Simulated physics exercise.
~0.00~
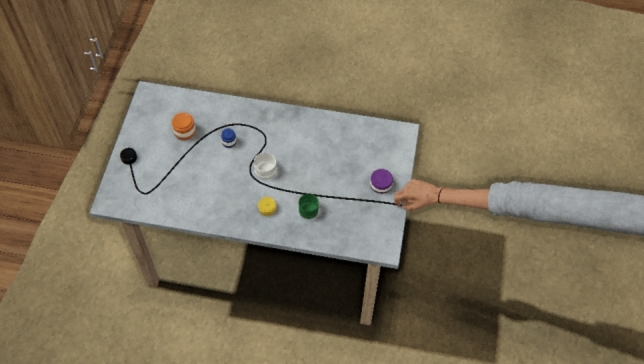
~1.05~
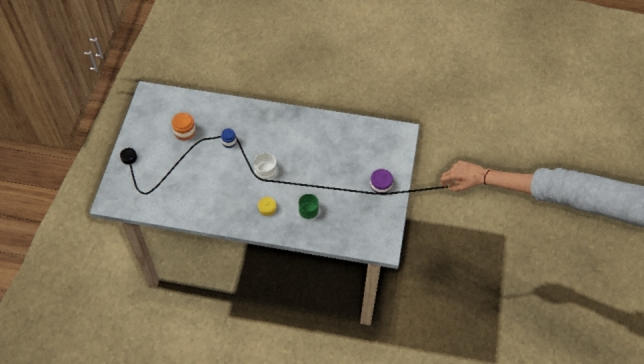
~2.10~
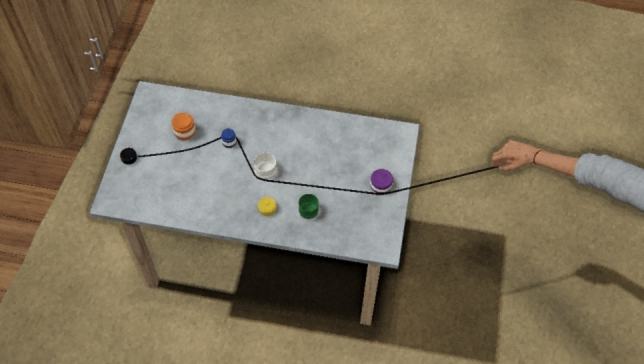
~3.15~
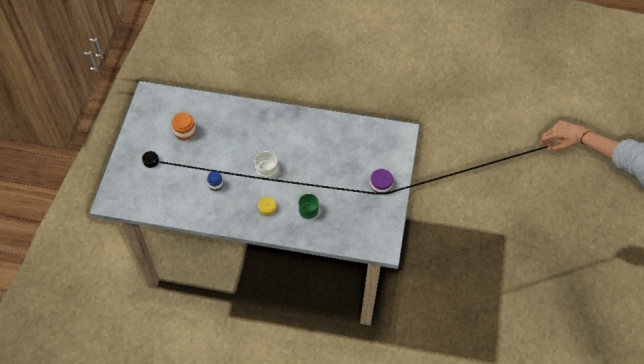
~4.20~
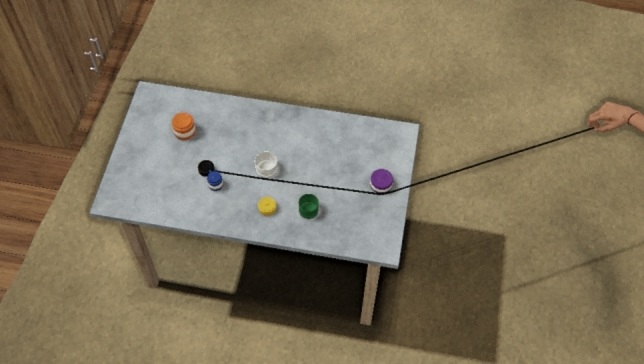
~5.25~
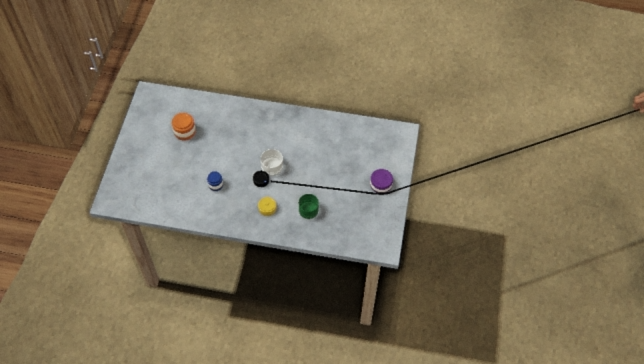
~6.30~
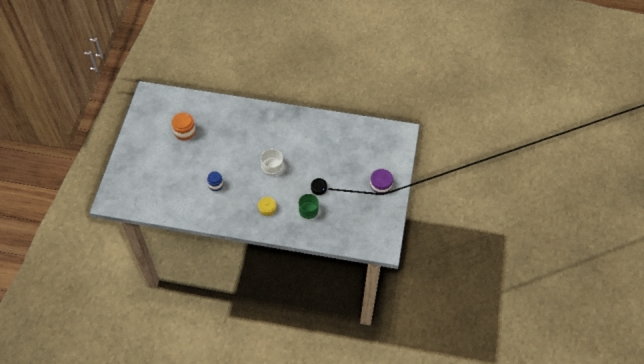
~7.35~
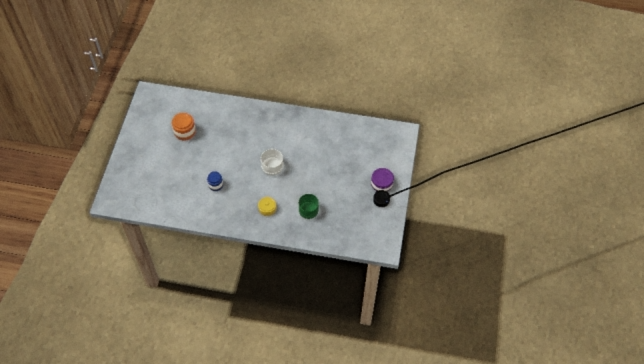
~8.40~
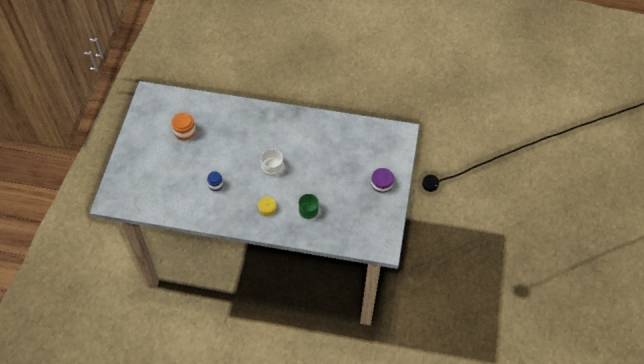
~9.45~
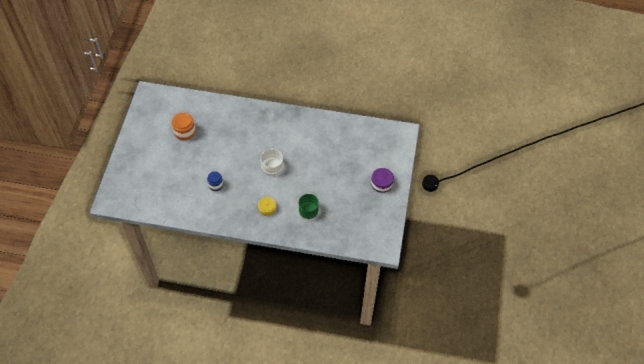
A black cable pulled by hand shifts a blue jar, then its adaptor leaves the table.
